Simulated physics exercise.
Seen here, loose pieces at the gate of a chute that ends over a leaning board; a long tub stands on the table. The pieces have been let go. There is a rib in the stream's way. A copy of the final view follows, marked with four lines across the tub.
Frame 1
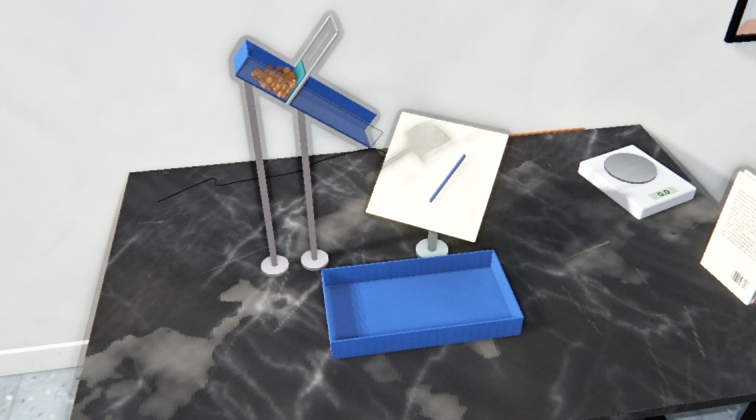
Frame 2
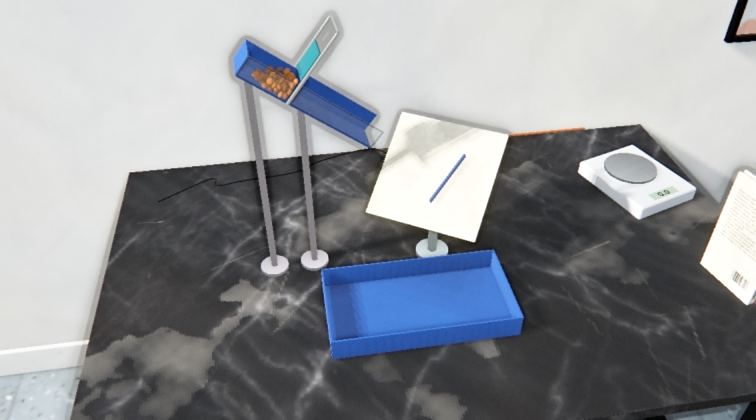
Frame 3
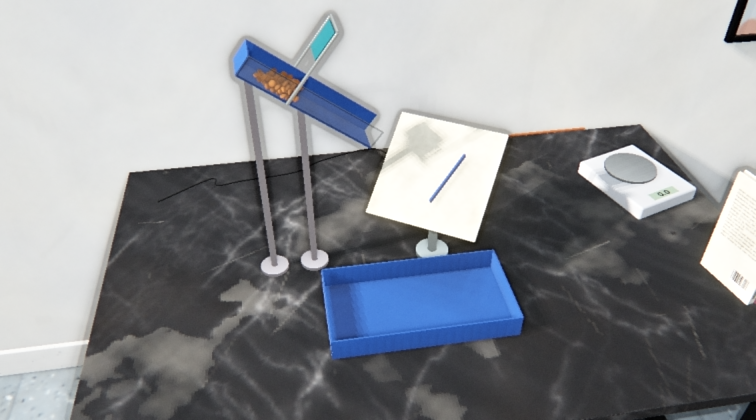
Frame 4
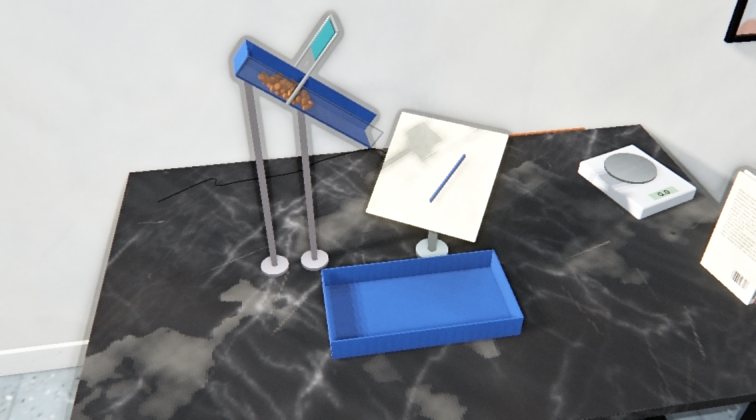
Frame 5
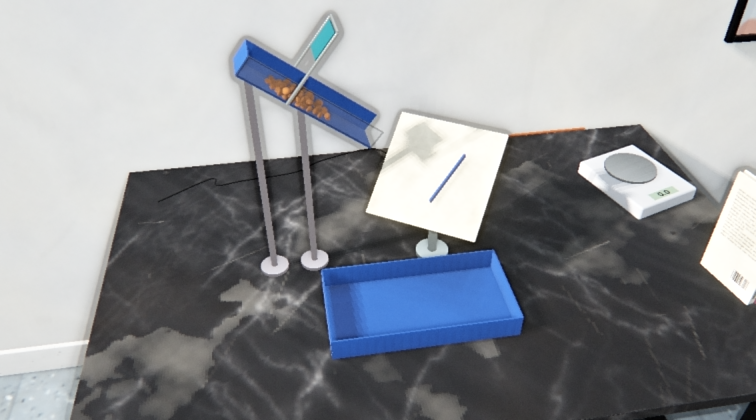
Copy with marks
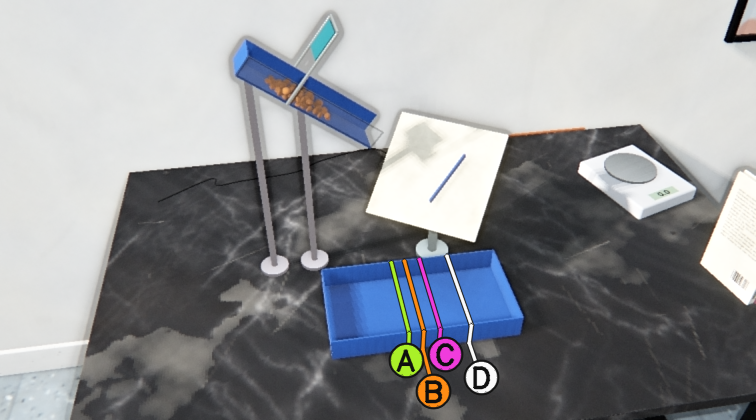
Blue chute on stands above a marble-patterned table, its teal gate sliding up and brown kibble pieces starting down the slope.
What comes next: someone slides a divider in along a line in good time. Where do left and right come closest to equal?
It is A.
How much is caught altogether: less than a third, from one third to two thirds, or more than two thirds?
About that: More than two thirds.
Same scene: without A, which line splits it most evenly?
B.
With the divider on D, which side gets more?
Left.
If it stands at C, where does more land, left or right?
More lands on the left.
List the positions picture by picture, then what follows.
Load behind the gate at (276, 82), bits of cat kibble; lip of the chute at (367, 139), sloping fairly steeply, in the first picture.
Middle of the board at (437, 174), tilted fairly steeply; middle of its low edge at (419, 226); of its high edge at (454, 123), in the second picture.
Front corners of the tub at (331, 342) and (523, 317), empty; front of the load at (294, 97), in the third picture.
Middle of the load at (289, 91); its front at (309, 105), about a quarter of the way to the lip; rib from (465, 153) to (429, 201), in the fourth picture.
Middle of the load at (300, 96); its front at (327, 117), about half of the way to the lip, in the fifth picture.
On the marked copy, line A crosses the front rim at (409, 332); line B crosses the front rim at (423, 330); line C crosses the front rim at (440, 328); line D crosses the front rim at (471, 324).
With A, of what is caught, about half on the left of the divider, about half on the right.
With B, of what is caught, most on the left of the divider, about a quarter on the right.
With C, of what is caught, nearly all on the left of the divider, a small part on the right.
With D, of what is caught, all on the left of the divider, none on the right.
